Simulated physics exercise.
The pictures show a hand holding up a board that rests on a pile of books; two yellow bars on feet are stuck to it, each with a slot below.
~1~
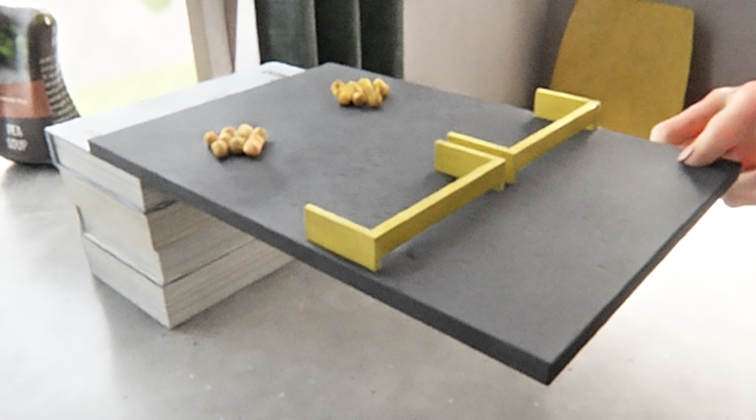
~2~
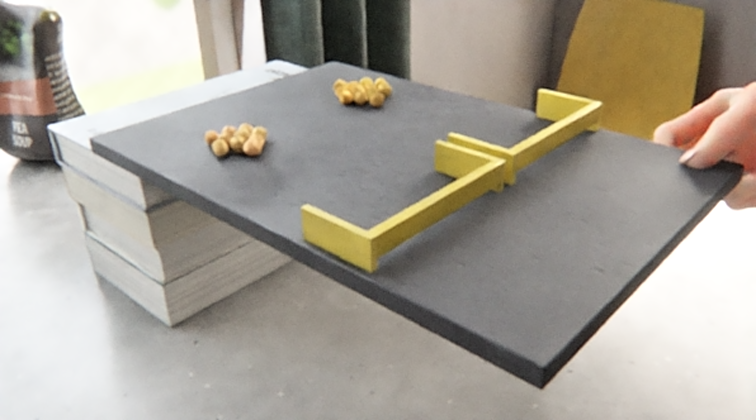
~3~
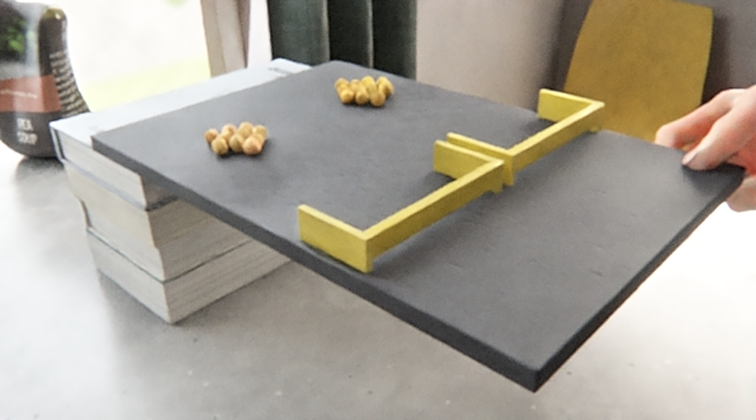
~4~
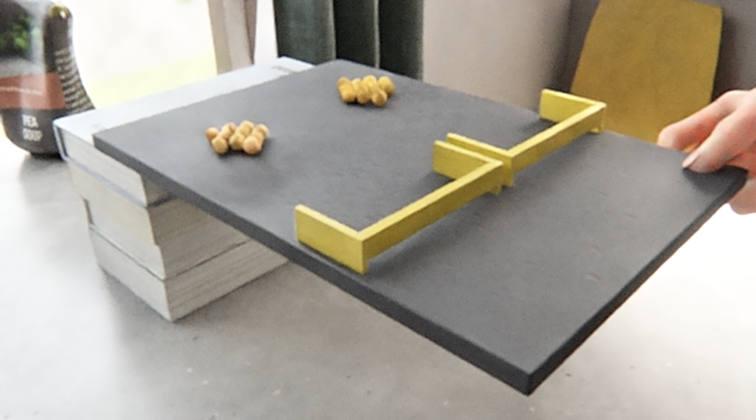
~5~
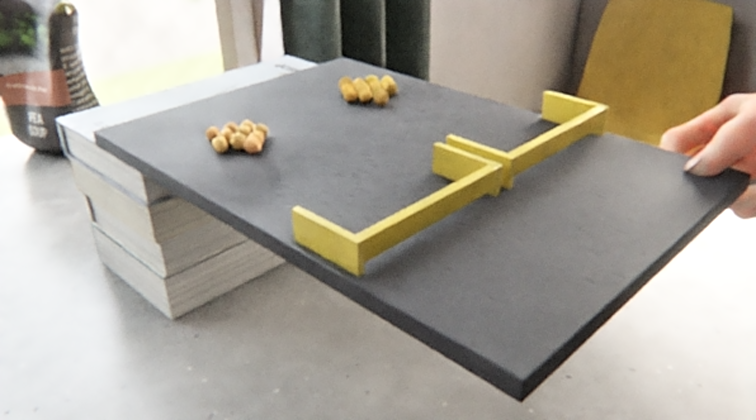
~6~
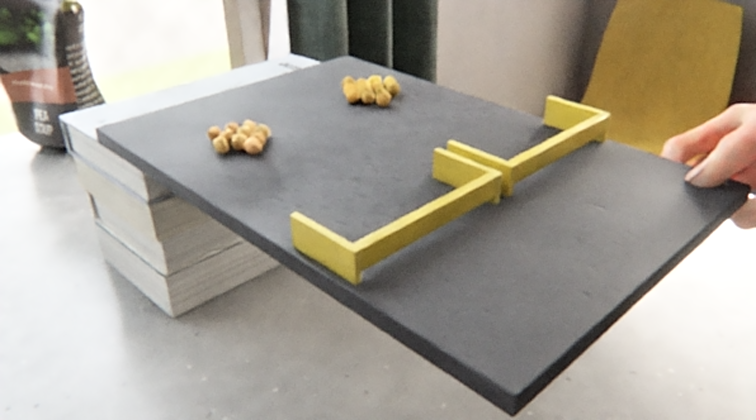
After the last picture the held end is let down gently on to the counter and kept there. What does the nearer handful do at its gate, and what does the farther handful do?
The nearer handful lodges against the bar; the farther handful lodges against the bar.
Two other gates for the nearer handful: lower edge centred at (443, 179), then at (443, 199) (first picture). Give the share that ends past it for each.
About 100 and 100 per cent.
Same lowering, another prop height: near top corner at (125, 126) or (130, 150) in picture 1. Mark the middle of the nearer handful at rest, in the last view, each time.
Around (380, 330) in the first try, (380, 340) in the second.
Then, 0.42 s later than the last frame, board sloping at 8°; nearer handful where it was; farther handful where it was.
Then, 0.96 s later than the last frame, board sloping at 18°; nearer handful on its way down; farther handful on its way down.
Then, 1.53 s later than the last frame, board resting at 26°; nearer handful has reached its gate; farther handful has reached its gate.
When it is over, board resting at 26°; nearer handful gathered behind its gate; farther handful gathered behind its gate.
